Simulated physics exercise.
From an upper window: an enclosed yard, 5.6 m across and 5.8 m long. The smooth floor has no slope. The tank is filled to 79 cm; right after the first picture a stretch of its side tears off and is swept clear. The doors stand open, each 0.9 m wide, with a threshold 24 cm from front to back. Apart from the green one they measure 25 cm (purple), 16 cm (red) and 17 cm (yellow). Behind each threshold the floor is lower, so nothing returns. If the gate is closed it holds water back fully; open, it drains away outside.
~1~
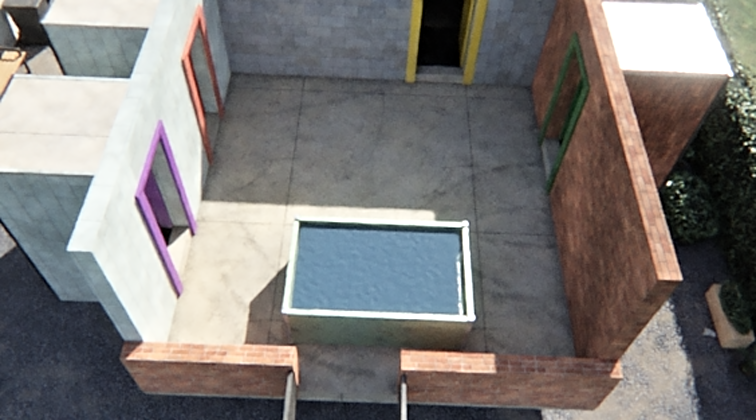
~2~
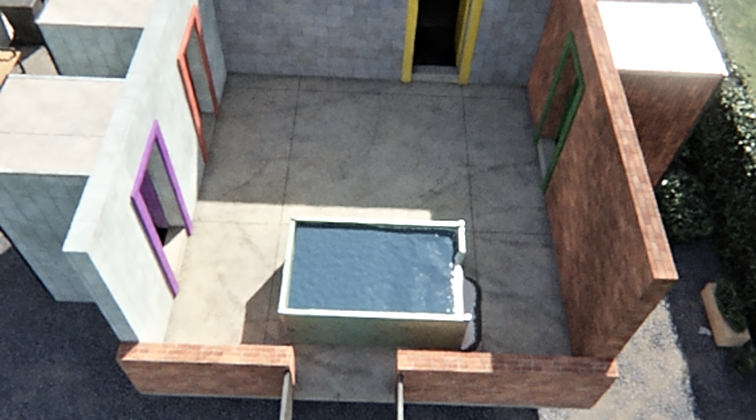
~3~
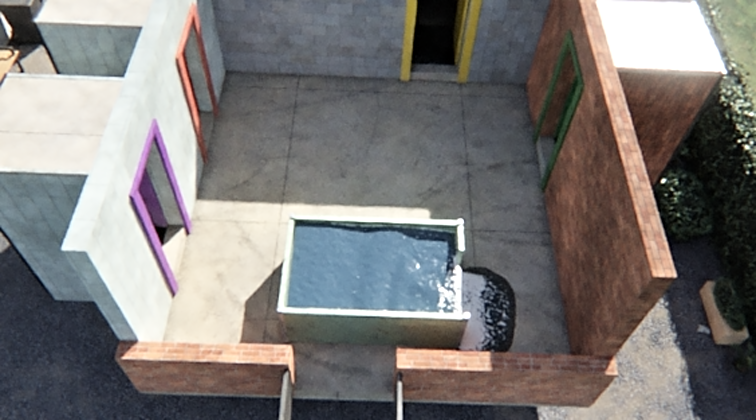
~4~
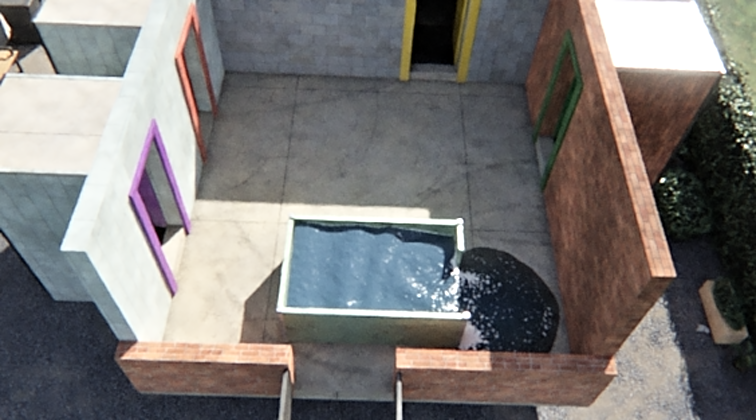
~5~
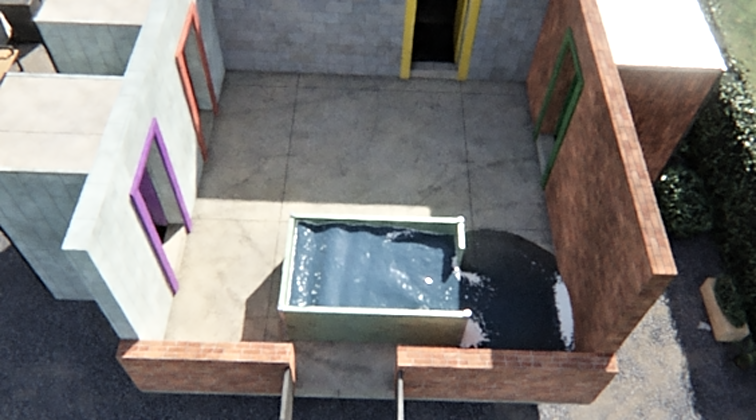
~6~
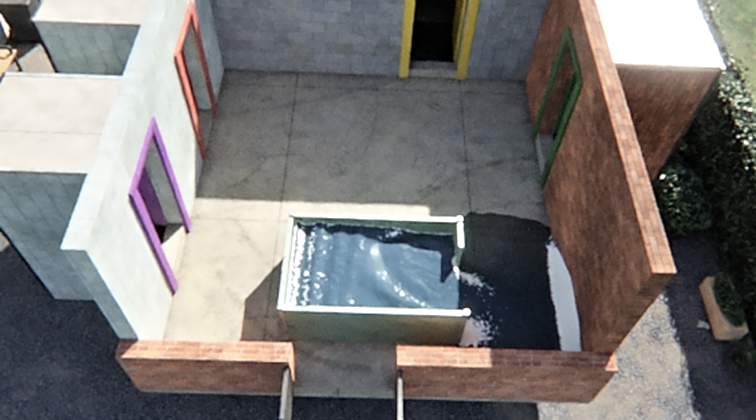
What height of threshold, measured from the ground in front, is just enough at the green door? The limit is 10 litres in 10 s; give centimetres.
About 5 cm.
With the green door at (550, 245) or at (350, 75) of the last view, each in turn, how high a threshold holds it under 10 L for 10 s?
Roughly 26 and 8.0 cm.
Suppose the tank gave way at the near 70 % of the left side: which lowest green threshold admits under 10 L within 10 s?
About 9.0 cm.
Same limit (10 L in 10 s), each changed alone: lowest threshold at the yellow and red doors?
Roughly 18 cm at yellow and 11.0 cm at red.
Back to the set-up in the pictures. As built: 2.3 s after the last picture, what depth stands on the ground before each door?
In cm: Purple 0, red 0, green 8, yellow 20.
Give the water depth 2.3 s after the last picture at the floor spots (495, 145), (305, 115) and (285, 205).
Roughly 6, 0 and 0 cm, in turn.
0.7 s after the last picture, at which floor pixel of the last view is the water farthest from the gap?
Near (536, 146).
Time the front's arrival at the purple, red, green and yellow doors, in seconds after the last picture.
Arrival: Purple 3.4 s, red 4.5 s, green 0.6 s, yellow 2.0 s.
Then, 0.7 s after the last picture water covers 15 % of the floor, deepest (56 cm) near (575, 377); 4 cm at the green door, 0 litres in over its 23 cm threshold.
Then, 2.3 s after the last picture water covers 50 % of the floor, deepest (32 cm) near (575, 377); 8 cm at the green door, 0 litres in over its 23 cm threshold.
Then, 9.3 s after the last picture water covers 100 % of the floor, deepest (17 cm) near (267, 368); 5 cm at the green door, 0 litres in over its 23 cm threshold.
At the green door as built, the water peaked near 8 cm, 2.3 s after the last picture.
Run again over the same 10 s with other heights there, 20 litres in over 4 cm, 3 litres over 6.5 cm. The limit of 10 litres is kept from about 5 cm up.
